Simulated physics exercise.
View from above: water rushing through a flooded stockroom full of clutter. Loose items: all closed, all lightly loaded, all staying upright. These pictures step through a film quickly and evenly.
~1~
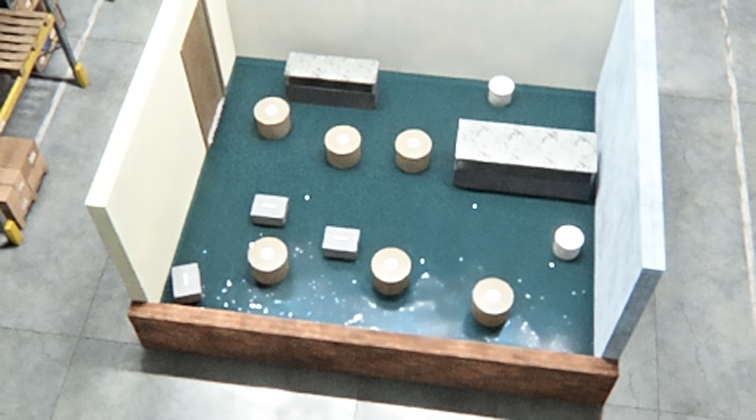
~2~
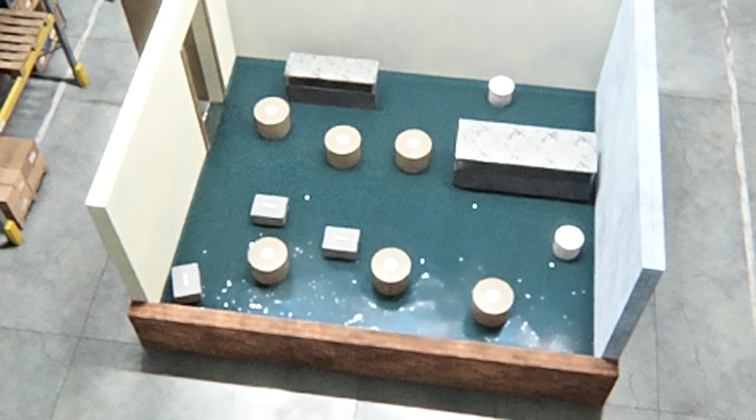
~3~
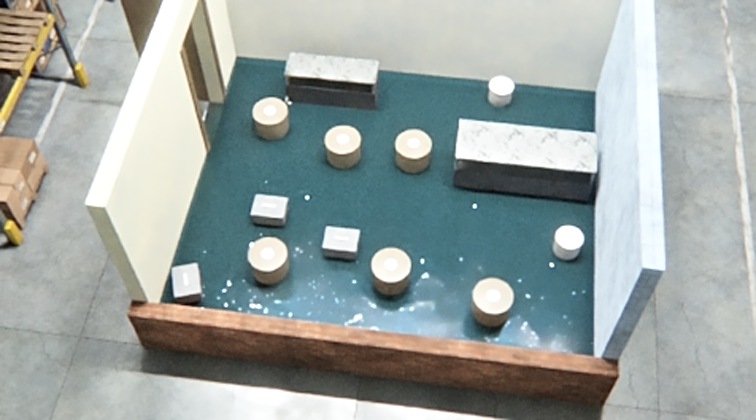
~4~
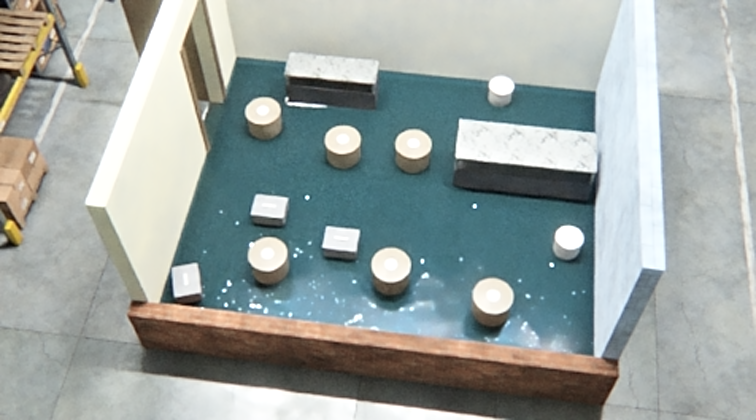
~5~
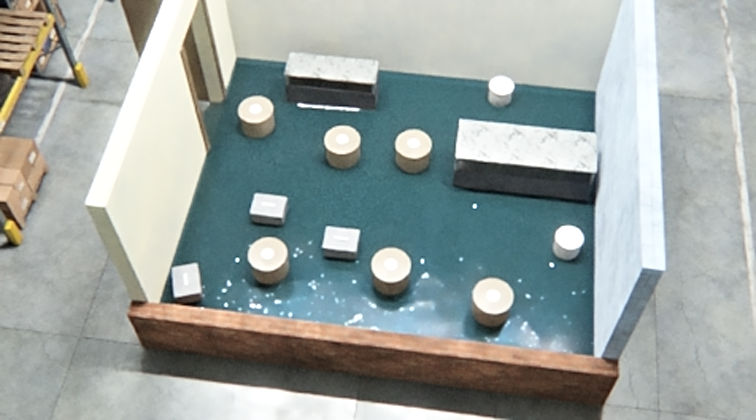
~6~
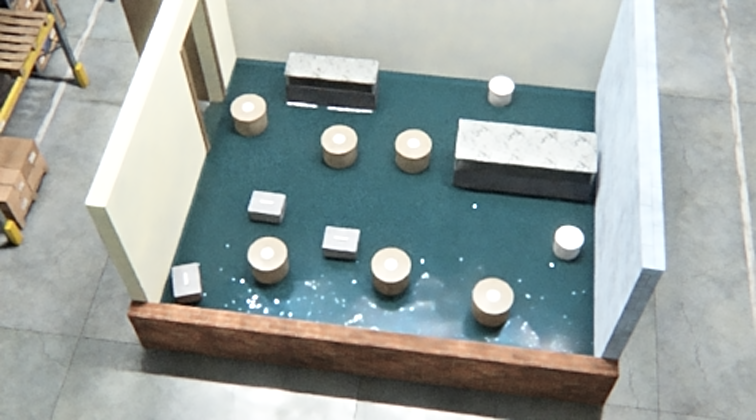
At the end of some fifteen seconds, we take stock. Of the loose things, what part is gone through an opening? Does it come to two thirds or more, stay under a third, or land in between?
The portion will probably fail to reach a third.
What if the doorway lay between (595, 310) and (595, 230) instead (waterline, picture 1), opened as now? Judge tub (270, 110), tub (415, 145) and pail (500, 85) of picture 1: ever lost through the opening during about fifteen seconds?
In that order: Still in, through, kept in.
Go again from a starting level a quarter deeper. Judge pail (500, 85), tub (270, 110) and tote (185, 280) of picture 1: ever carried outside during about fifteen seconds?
Per object: Remained / exited / remained.
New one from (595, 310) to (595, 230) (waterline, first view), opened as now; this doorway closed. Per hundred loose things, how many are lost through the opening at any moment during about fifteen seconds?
Something like 40 percent.
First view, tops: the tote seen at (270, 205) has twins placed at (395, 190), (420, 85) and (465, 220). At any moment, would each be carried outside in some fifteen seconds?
First one does not escape, second one does not escape, third one does not escape.
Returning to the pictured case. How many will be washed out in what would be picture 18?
Tally: 1.
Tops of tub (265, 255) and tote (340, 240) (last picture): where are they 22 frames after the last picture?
Near (243, 209) and (295, 198).
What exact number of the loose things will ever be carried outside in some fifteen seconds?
The total here is 3.
A moment on, 0 of 11 are out; 11 afloat.
Next, 1 of 11 are out; 10 afloat.
Later, 3 of 11 are out; 8 afloat.
In the end, 3 of 11 are out; 8 afloat.
